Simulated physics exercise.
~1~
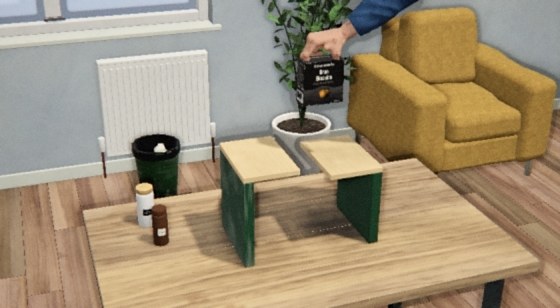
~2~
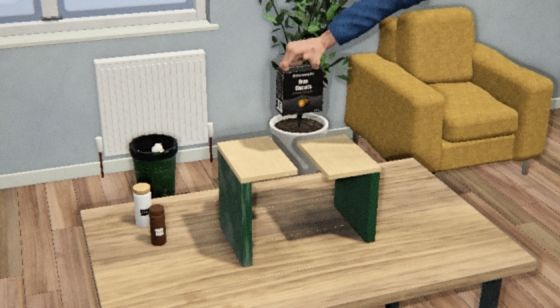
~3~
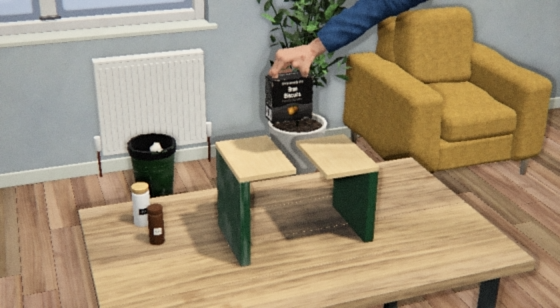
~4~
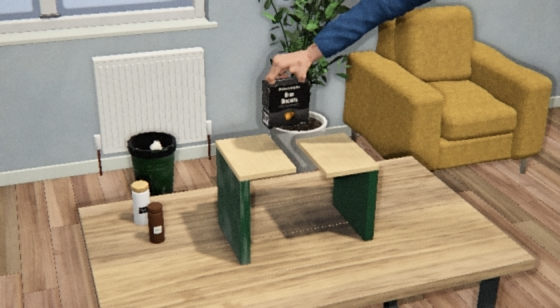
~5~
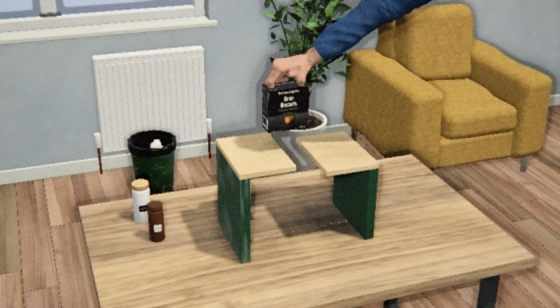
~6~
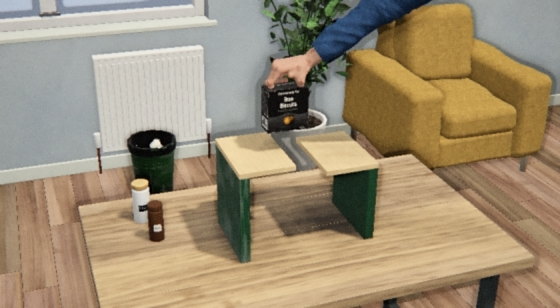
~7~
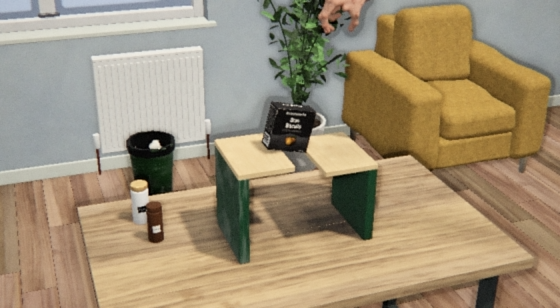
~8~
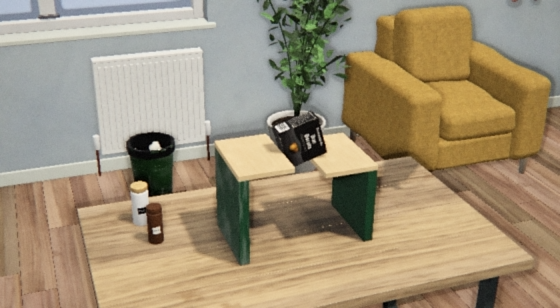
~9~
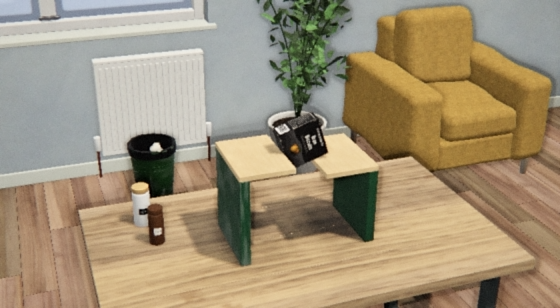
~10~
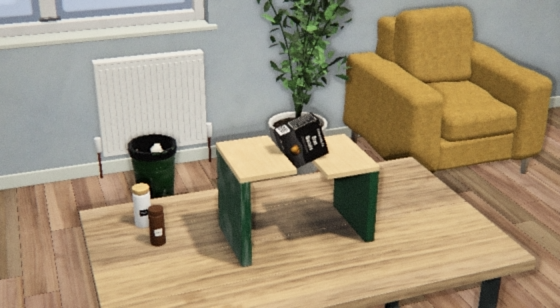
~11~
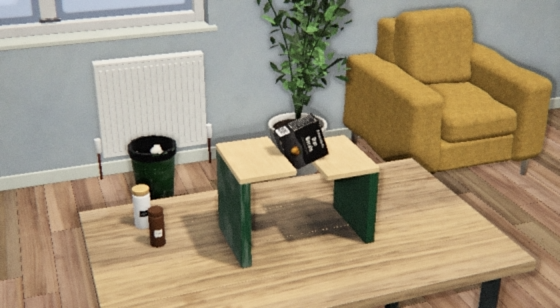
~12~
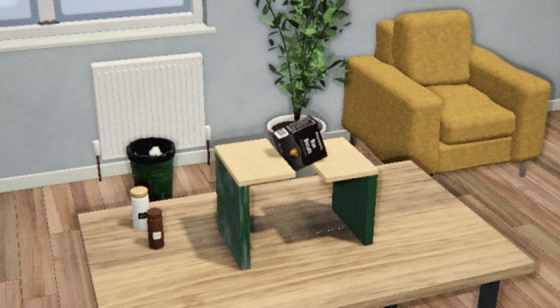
A hand lowers a black packet over a gapped stand and releases it; it tips and lodges.
